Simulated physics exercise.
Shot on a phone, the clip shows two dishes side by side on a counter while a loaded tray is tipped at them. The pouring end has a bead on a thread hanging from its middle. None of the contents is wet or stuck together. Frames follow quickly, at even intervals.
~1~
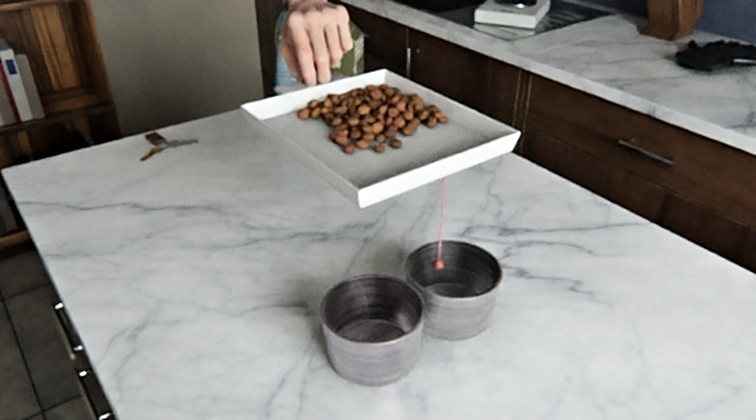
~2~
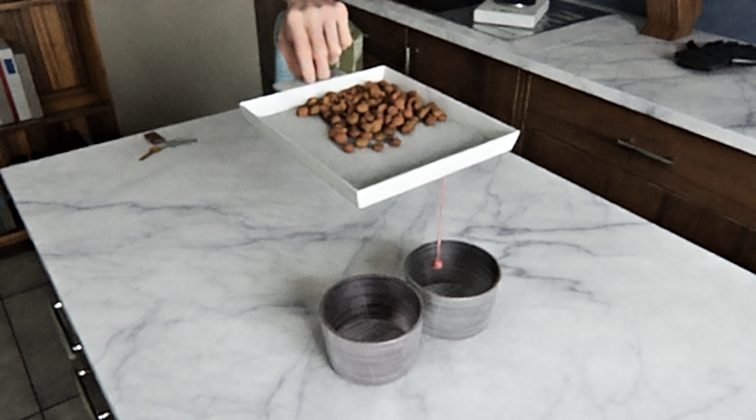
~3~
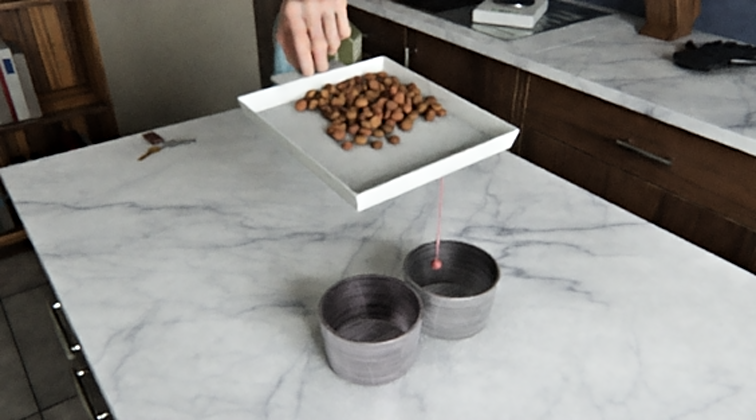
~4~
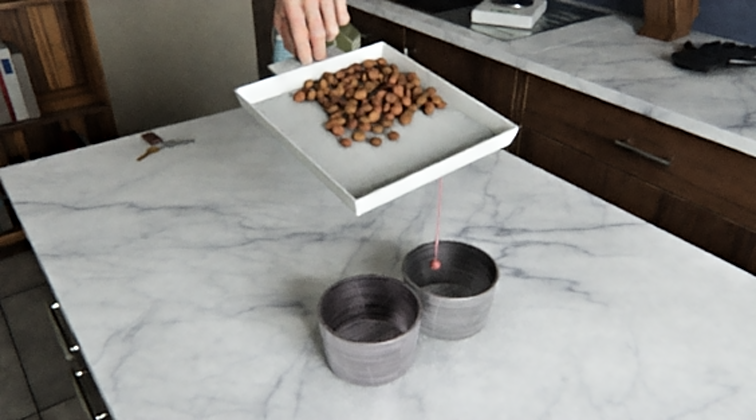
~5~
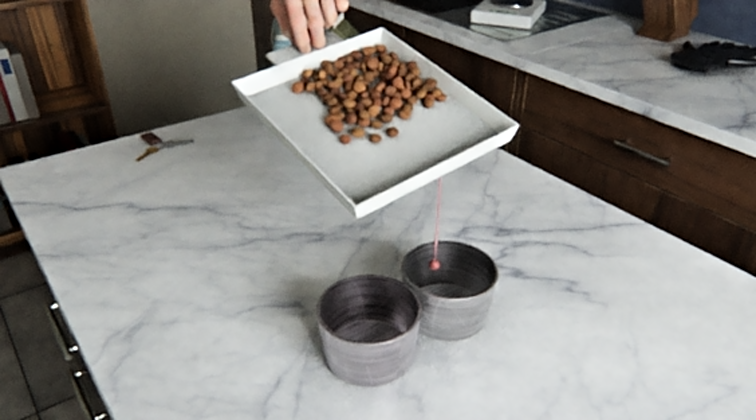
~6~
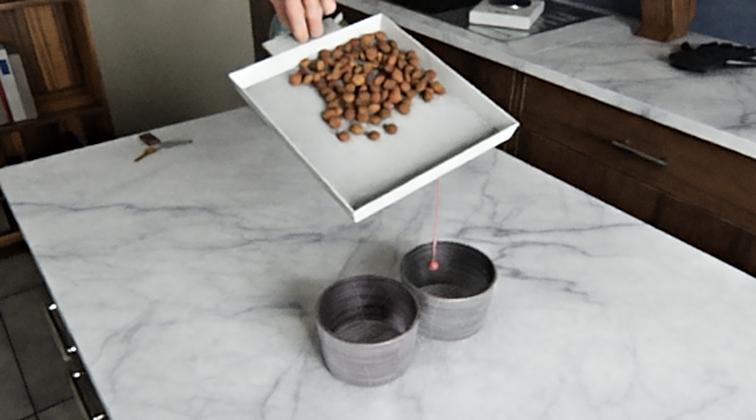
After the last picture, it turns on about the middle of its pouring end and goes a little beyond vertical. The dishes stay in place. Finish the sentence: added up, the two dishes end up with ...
... over half of it.
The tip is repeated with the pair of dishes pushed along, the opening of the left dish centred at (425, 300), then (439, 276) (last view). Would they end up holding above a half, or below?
Try 1: A minority of it. Try 2: A minority of it.
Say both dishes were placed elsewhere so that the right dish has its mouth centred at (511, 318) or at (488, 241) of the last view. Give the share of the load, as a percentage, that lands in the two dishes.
Approximately 10 percent, followed by approximately 10 percent.
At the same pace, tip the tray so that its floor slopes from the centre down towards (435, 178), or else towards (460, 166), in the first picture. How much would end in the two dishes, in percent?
First heading roughly 20 %, second roughly 20 %.
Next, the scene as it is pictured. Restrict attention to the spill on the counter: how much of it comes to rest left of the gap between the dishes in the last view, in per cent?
60 per cent, roughly.
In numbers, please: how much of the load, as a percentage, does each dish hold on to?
Left dish 70 per cent; right dish 0 per cent.
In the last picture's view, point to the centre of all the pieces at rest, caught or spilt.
Roughly at pixel (369, 355).
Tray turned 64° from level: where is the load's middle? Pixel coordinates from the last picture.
Its middle sits at about pixel (373, 195).
Just after the last frame, tray tipped steeply; the larger part on the tray; about a tenth in the air.
A moment on, tray tipped past a quarter turn; roughly a third on the tray; roughly a third in the left dish; roughly a quarter outside both; just a few in the air.
Further on, tray tipped past a quarter turn; the larger part in the left dish; roughly a quarter outside both.
When it is over, tray tipped past a quarter turn; the larger part in the left dish; not one in the right dish; roughly a quarter outside both.
